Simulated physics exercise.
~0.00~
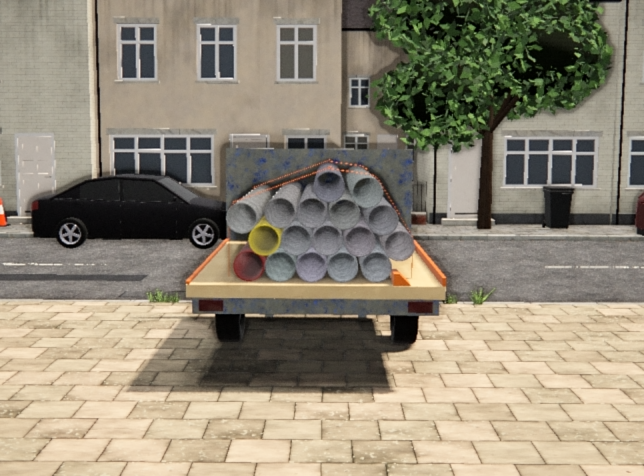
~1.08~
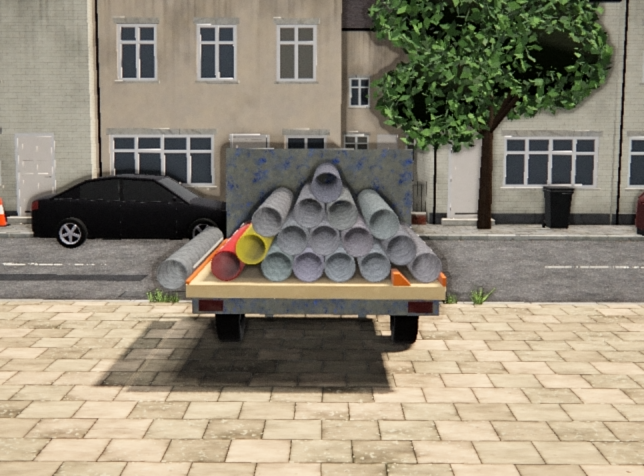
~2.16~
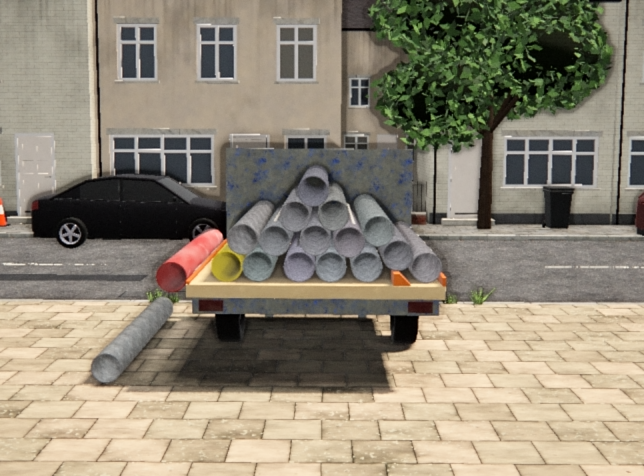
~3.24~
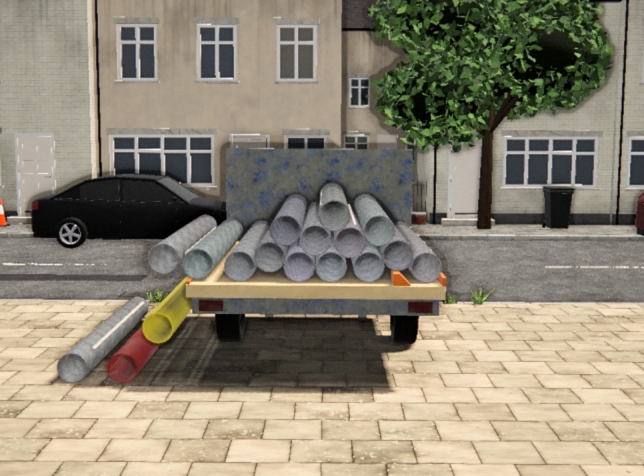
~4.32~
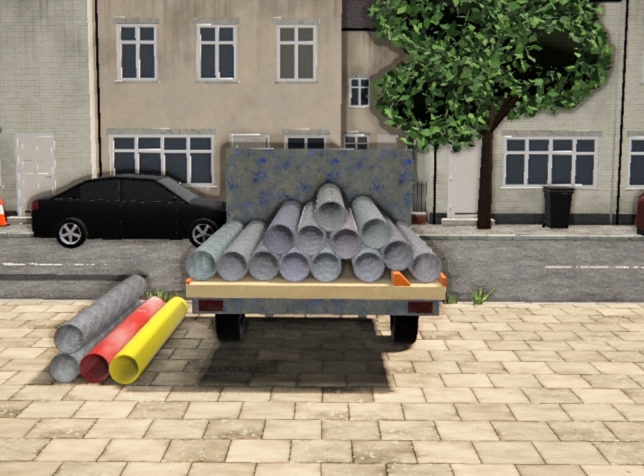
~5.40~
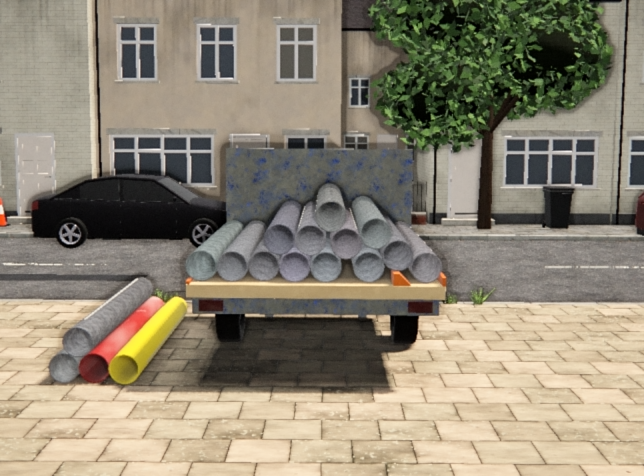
A strapped pyramid of hollow grey pipes, with one yellow and one red at its lower left, sits on a flatbed trailer seen from behind on a paved street, a black car and terraced houses beyond. The straps vanish and the stack spreads left, sending a grey pipe over the side. The red pipe follows it off the left edge, then the yellow one drops as the top of the pile sinks. Another grey pipe tumbles after them. Finally, four pipes rest on the paving at left, red and yellow included, while the remaining grey ones lie heaped on the deck.
